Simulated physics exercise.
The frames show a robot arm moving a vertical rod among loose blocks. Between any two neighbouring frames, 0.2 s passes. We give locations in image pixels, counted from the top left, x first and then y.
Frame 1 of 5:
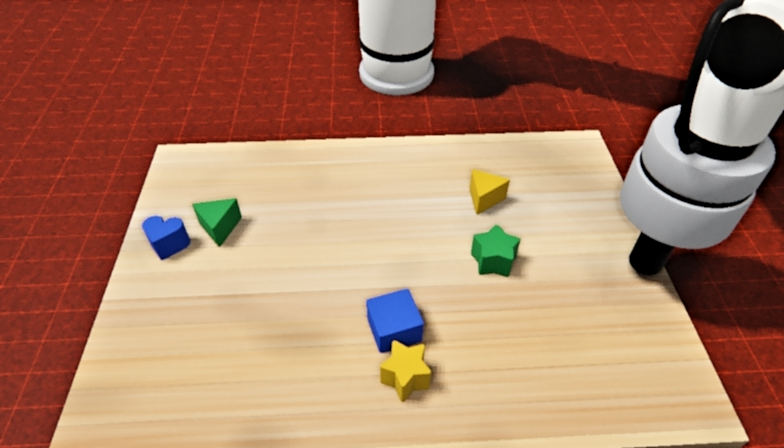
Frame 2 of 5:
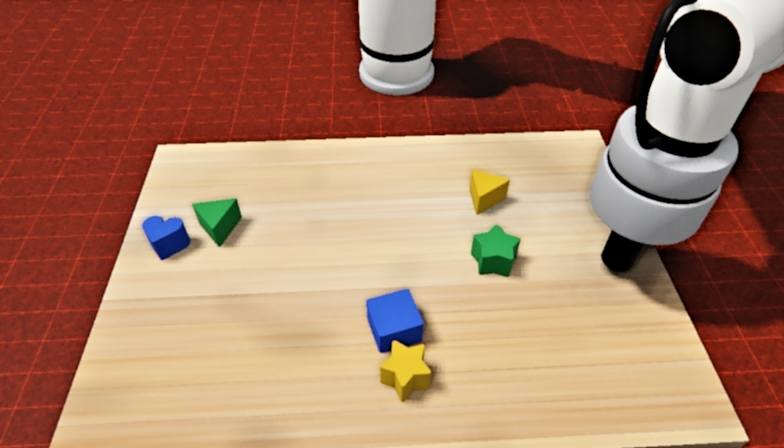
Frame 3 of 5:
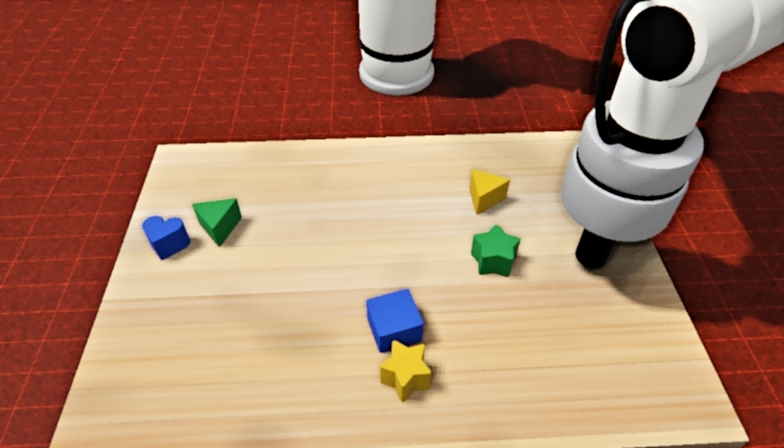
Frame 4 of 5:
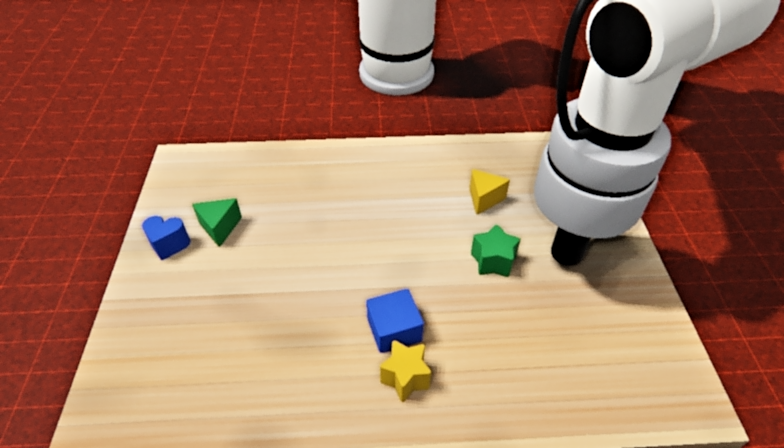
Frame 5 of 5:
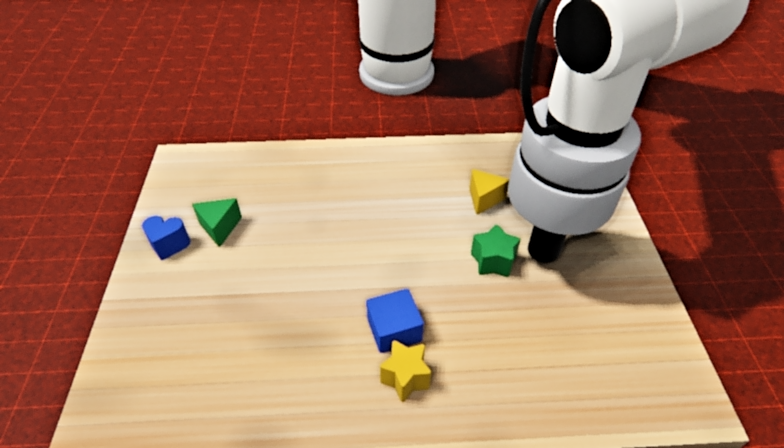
A white robot arm with a black rod moved steadily left across the right side of a wooden board, drawing close to the green star, while all the colorful blocks stayed still.
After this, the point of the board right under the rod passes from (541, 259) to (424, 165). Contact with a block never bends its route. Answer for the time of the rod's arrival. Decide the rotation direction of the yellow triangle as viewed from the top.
From above, clockwise.
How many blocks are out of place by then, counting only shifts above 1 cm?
Displaced: One.
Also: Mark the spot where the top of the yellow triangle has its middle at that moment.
It is at (477, 160).
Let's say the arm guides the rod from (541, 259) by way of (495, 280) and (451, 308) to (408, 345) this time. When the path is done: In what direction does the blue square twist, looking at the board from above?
From overhead, the rotation is clockwise.
What follows on the original path. One third of the way, rod (498, 216); nothing pushed yet.
Two thirds of the way, rod (460, 185); yellow triangle (477, 161), turned 80° clockwise.
At the end, rod (425, 157); yellow triangle (477, 160), turned 85° clockwise; green star unmoved.
